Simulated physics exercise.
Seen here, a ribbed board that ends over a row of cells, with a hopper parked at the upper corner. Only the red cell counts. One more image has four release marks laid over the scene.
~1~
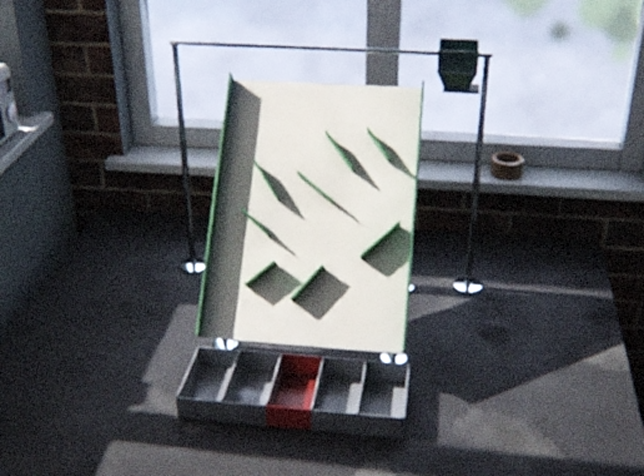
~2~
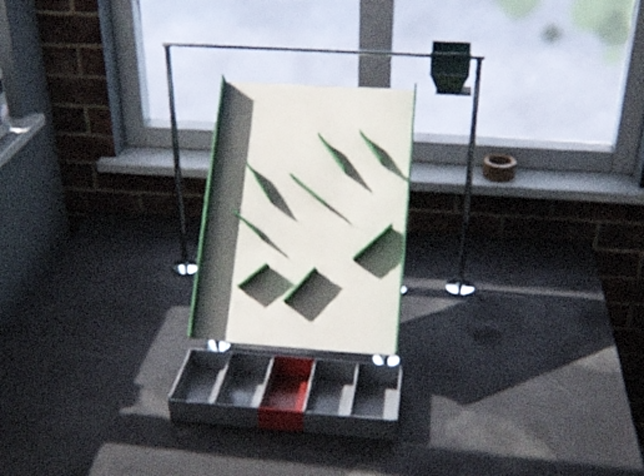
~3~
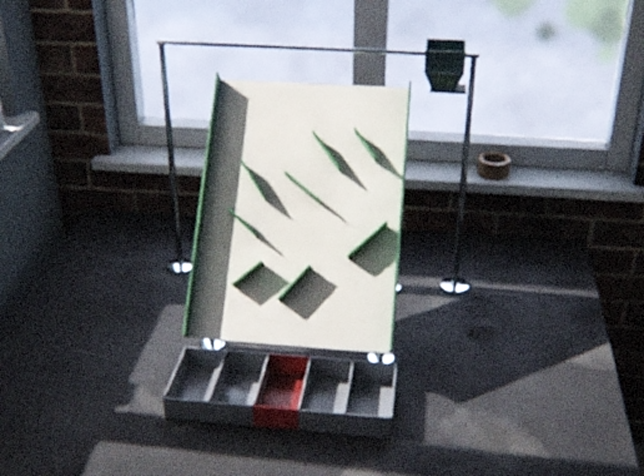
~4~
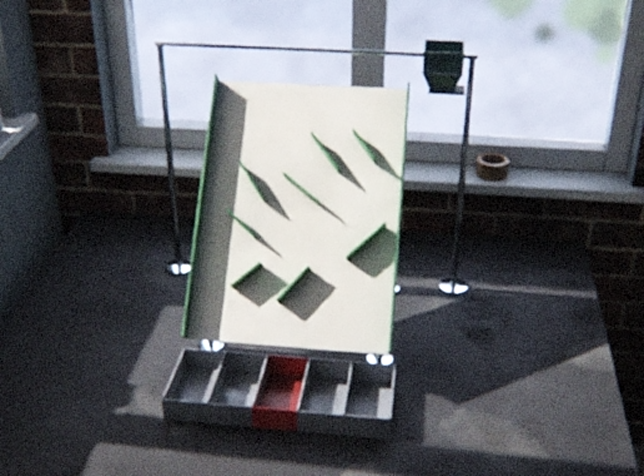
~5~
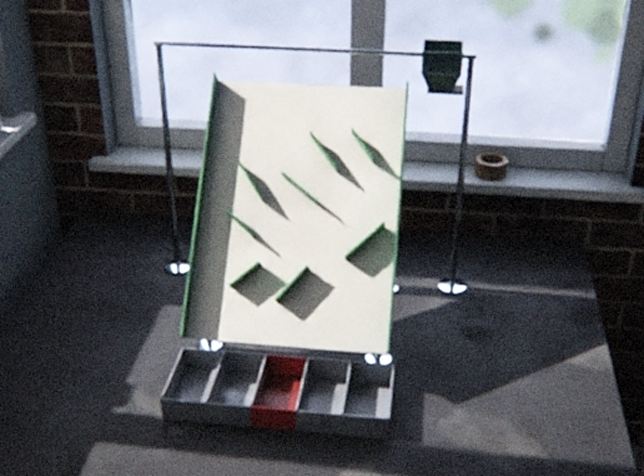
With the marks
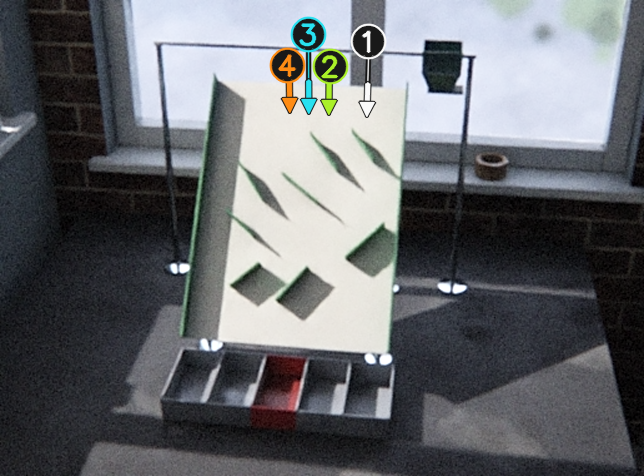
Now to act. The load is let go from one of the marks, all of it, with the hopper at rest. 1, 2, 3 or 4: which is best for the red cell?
2 beats the others.
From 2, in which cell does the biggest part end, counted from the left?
It is the third one.
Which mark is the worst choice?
It is 4.
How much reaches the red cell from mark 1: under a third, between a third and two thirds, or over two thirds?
It is under a third.
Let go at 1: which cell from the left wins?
The fifth from the left.
On the marked copy, mark 1 meets the board at (367, 111); mark 2 meets the board at (328, 109); mark 3 meets the board at (308, 108); mark 4 meets the board at (289, 107).
For mark 1, close to a quarter in the red cell, close to two thirds in other cells, a small share outside the box.
For mark 2, close to half in the red cell, close to a third in other cells, a small share outside the box.
For mark 3, close to a third in the red cell, close to half in other cells, a small share outside the box.
For mark 4, a small share in the red cell, the bulk in other cells, a small share outside the box.
